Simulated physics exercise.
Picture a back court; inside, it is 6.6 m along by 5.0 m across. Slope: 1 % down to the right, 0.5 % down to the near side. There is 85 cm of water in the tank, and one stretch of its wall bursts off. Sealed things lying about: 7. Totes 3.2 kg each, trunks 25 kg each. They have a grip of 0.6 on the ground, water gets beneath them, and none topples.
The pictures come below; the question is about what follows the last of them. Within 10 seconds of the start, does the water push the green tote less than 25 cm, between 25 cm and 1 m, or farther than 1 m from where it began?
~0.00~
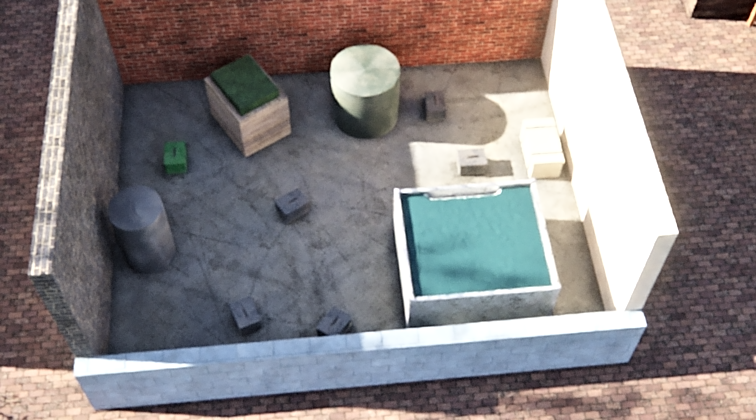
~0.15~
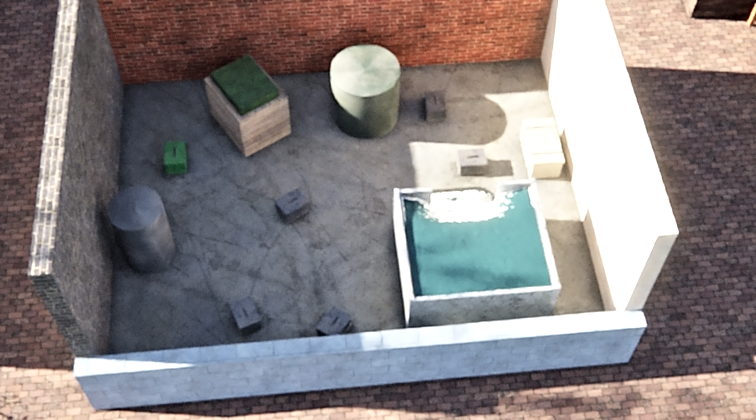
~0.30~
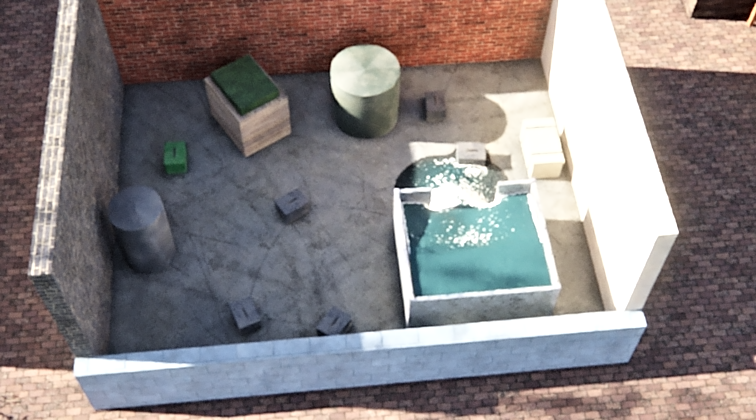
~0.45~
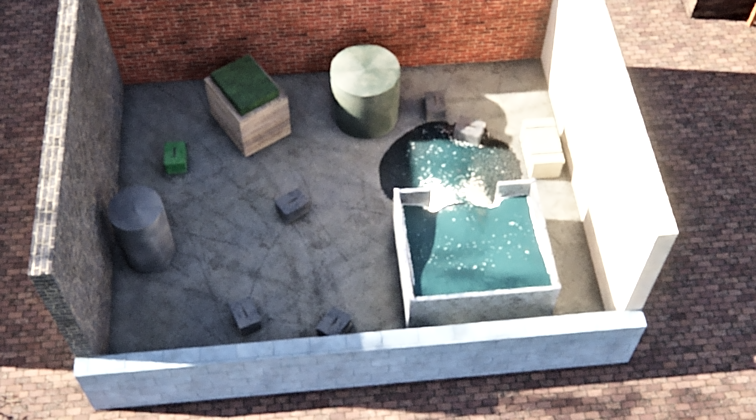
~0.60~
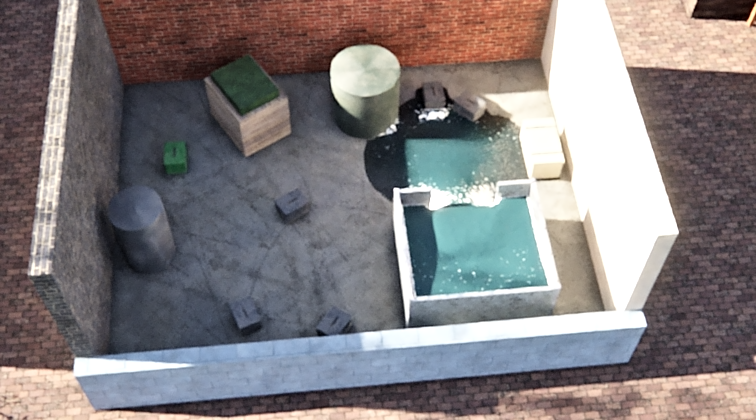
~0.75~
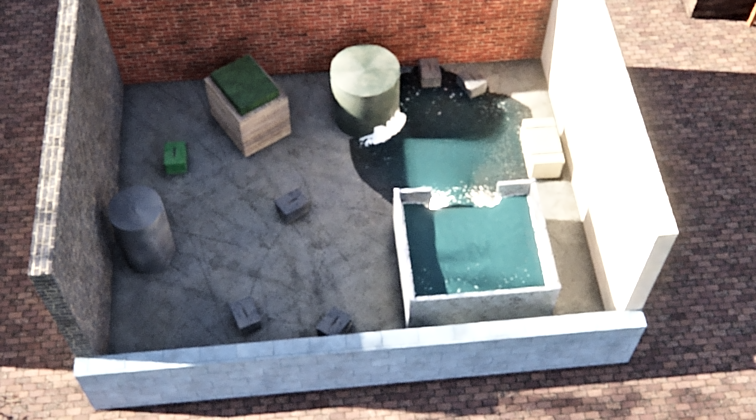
Expect it to be pushed a modest way.
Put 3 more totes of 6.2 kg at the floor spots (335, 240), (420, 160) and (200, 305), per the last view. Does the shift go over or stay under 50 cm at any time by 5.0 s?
Answers, first to last: Not exceeding, exceeding, not exceeding.
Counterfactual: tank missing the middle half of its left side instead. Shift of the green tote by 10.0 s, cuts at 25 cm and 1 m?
What happens next is that the green tote gets swept a long way.
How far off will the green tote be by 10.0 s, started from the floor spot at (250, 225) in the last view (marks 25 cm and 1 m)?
In the end it is hauled off.
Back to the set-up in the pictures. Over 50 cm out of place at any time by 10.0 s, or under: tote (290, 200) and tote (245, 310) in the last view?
Beyond the limit, then within the limit.
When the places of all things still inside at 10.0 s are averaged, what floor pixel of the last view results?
(384, 243).
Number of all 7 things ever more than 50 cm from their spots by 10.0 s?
6.
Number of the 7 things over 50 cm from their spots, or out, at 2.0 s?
It comes to 2.
After 2.0 s the green tote is near (175, 153), 0.0 m from its start, aground; 2 afloat.
After 4.5 s the green tote is near (175, 153), 0.0 m from its start, aground; 3 afloat.
After 7.0 s the green tote is near (203, 115), 0.8 m from its start, afloat; 7 afloat.
After 10.0 s the green tote is near (150, 134), 0.5 m from its start, afloat; 7 afloat.
